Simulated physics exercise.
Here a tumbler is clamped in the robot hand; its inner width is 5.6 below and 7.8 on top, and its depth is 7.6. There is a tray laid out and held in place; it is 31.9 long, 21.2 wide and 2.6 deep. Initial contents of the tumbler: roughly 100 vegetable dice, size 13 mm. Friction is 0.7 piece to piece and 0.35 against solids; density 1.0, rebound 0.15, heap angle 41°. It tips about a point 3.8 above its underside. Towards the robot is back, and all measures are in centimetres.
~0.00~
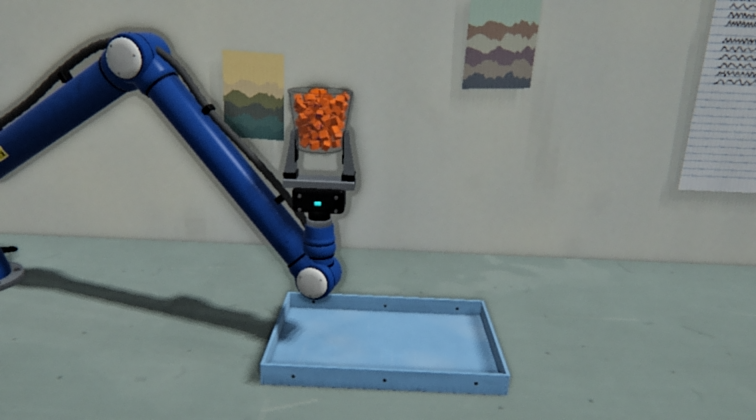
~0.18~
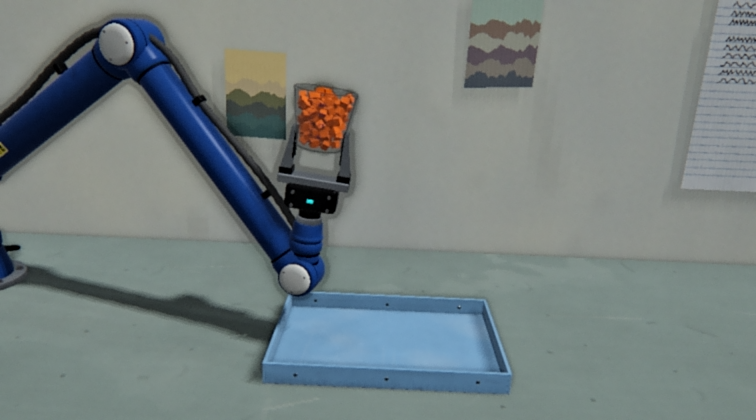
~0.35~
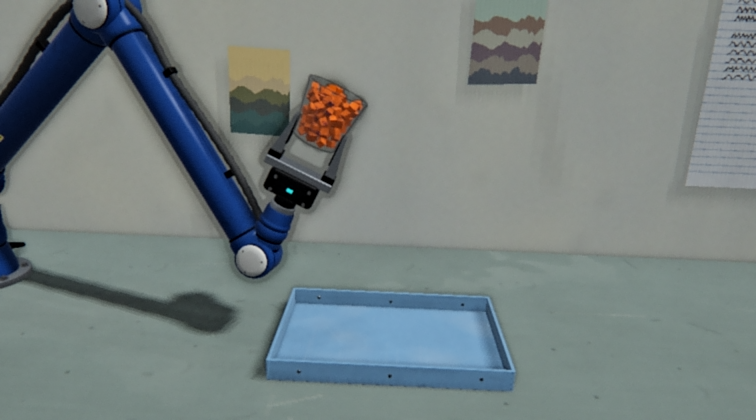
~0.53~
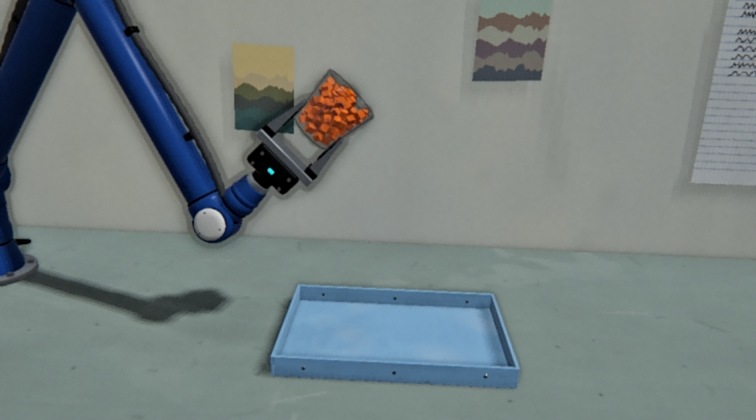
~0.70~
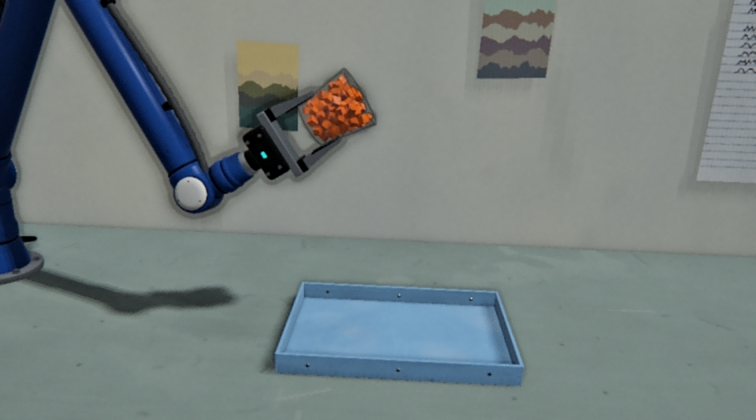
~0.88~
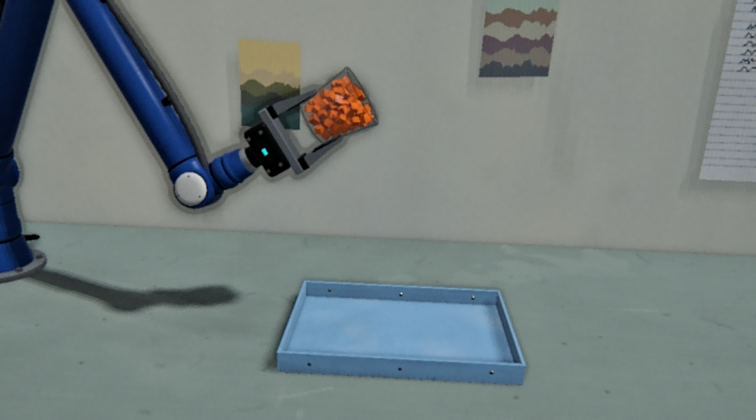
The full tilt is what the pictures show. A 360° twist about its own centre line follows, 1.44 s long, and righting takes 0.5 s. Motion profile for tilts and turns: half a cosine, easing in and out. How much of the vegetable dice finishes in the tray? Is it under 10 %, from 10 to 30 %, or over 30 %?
Under 10 %.
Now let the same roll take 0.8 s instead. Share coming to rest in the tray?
Expected share: Some 5 %.
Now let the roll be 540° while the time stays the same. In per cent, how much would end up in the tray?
Then about 5 per cent.
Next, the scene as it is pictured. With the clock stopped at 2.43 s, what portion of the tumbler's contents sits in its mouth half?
Mouth-half share: Approx. 55 in a hundred.
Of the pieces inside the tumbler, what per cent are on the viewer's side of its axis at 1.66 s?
Some 45 percent of the contents is nearer the viewer than the centre line.
By 1.66 s, tipped 59°, highest piece 37 above the table; 93 in the tumbler, 2 in the tray, 1 in flight or on a rim.
By 2.43 s, tipped 52°, highest piece 37 above the table; 93 in the tumbler, 3 in the tray.
By 3.02 s, upright, highest piece 37 above the table; 93 in the tumbler, 3 in the tray.
By 3.72 s, upright, highest piece 37 above the table; 93 in the tumbler, 3 in the tray.
Final count, 93 in the tumbler, 3 in the tray. That is 3 % in the tray.
